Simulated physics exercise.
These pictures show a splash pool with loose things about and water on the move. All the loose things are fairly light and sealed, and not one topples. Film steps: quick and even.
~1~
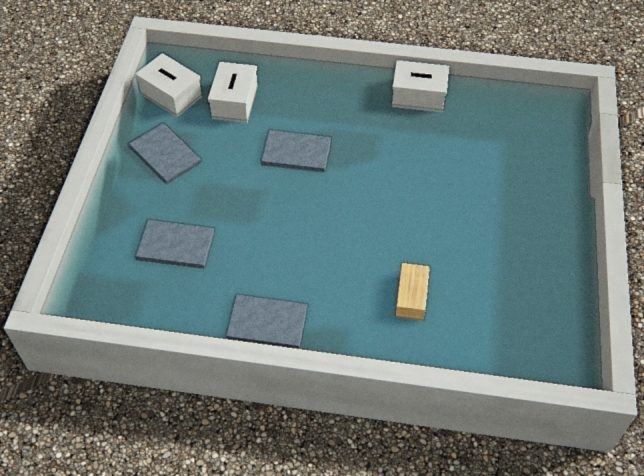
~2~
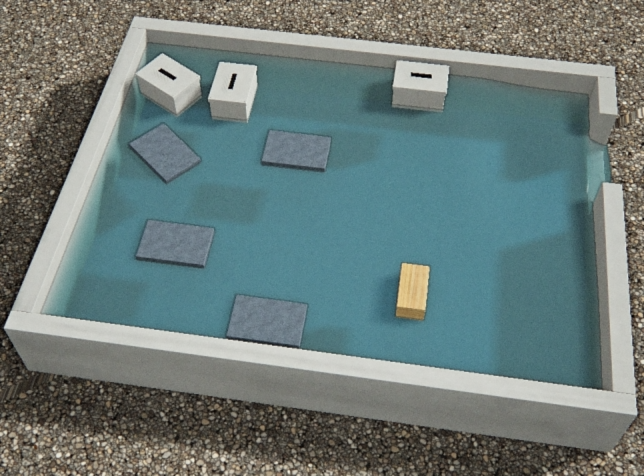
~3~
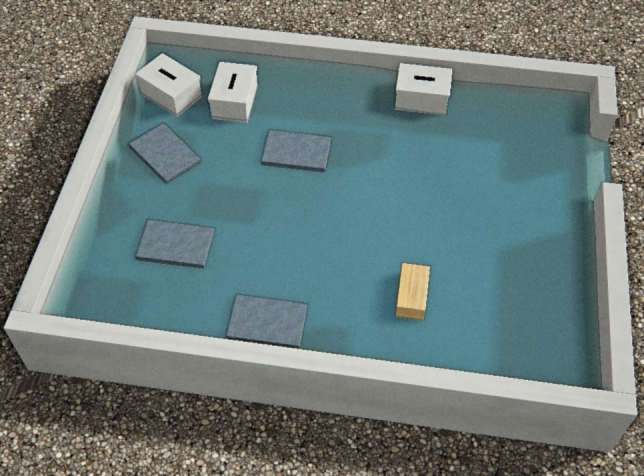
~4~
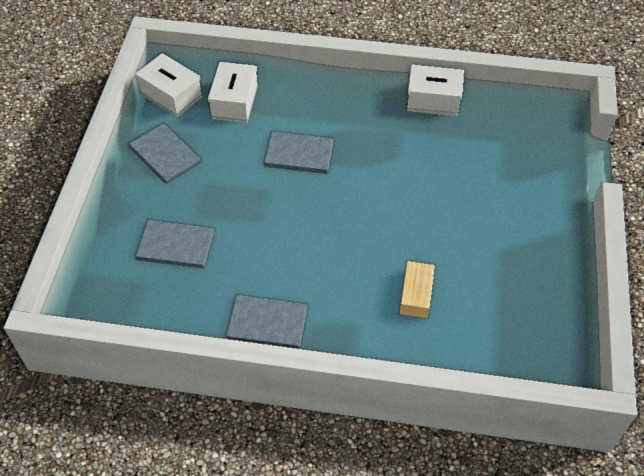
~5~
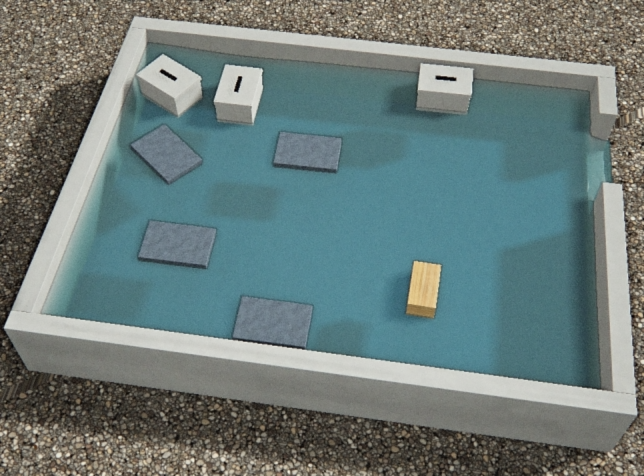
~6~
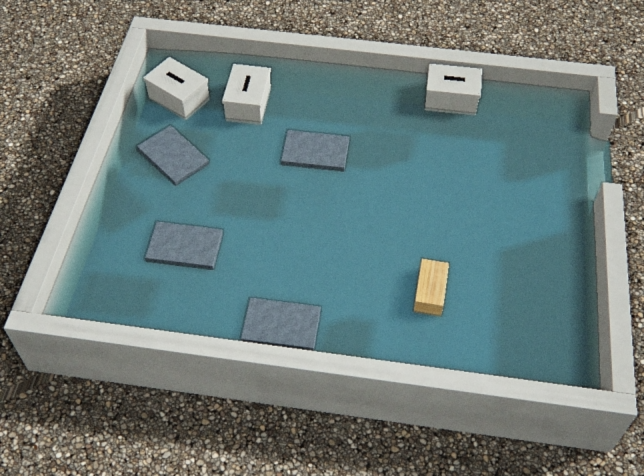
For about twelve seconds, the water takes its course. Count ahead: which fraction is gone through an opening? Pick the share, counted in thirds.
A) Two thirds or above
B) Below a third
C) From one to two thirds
B, below a third.
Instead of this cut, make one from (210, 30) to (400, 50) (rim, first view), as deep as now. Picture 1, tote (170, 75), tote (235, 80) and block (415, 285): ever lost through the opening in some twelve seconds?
Lab log - 1: Escaped; 2: Escaped; 3: Retained.
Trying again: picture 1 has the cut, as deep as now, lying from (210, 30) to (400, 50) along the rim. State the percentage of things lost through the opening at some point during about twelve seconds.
I'd call it 60 per cent.
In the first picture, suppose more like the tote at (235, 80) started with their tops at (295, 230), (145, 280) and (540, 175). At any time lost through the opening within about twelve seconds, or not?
In order: Never leaves, never leaves, leaves the room.
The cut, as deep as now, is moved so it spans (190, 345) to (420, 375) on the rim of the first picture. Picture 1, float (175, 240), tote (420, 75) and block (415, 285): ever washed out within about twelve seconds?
In order: Escapes, remains, escapes.
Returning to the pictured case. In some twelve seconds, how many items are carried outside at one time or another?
The count is 1.
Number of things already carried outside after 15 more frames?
It comes to 0.
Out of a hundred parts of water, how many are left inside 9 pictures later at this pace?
Estimate: Roughly 82 %.
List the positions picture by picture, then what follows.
In the first frame, a tote at (421, 76), afloat; a float at (297, 149), afloat; 0 of 8 have shifted.
In the second frame, a tote at (421, 76), afloat; a float at (297, 149) floats; 0 of 8 have shifted.
In the third frame, a tote at (424, 79) floats; a float at (297, 149), afloat; 0 of 8 have shifted.
In the fourth frame, a tote at (436, 81) floats, close to its start; a float at (299, 150) floats; 1 of 8 have shifted.
In the fifth frame, a tote at (446, 79) floats, close to its start; a float at (308, 150) floats, close to its start; 3 of 8 have shifted.
In the sixth frame, a tote at (455, 79) floats, close to its start; a float at (315, 148), afloat, close to its start; 6 of 8 have shifted.
A moment on, 0 of 8 are out; 8 afloat.
Next, 0 of 8 are out; 8 afloat.
Later, 0 of 8 are out; 8 afloat.
In the end, 1 of 8 are out; 7 afloat.
